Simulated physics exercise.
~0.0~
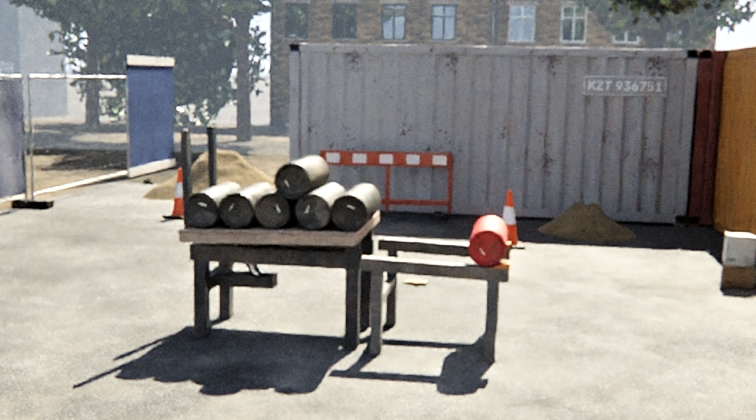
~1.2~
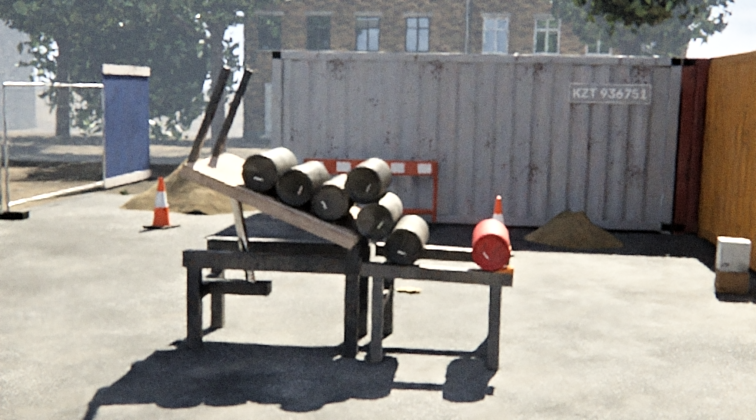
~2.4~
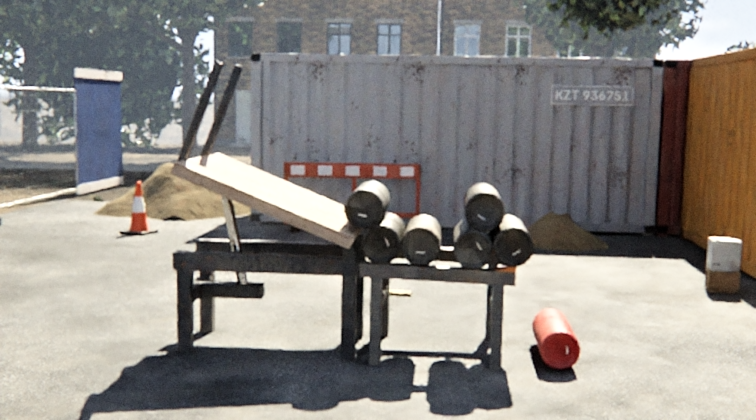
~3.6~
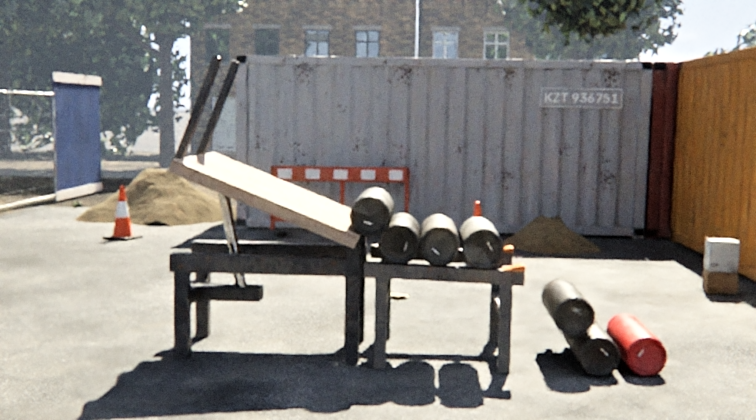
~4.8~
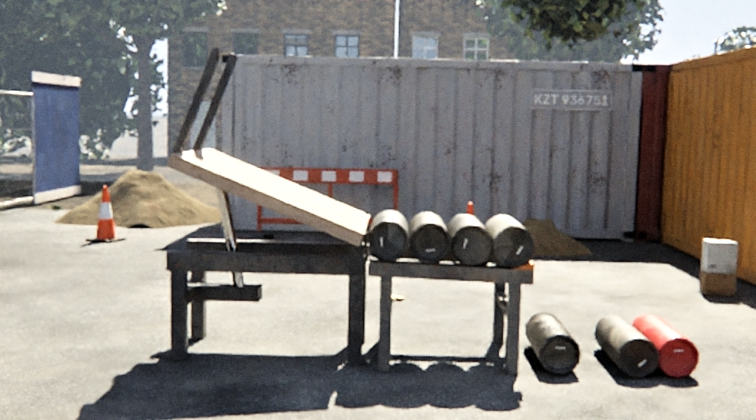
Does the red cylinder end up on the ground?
Yes, the red cylinder goes off the right end of the rack and ends up on the ground.
A red cylinder drops to the ground, followed by two dark ones, as the deck tilts.
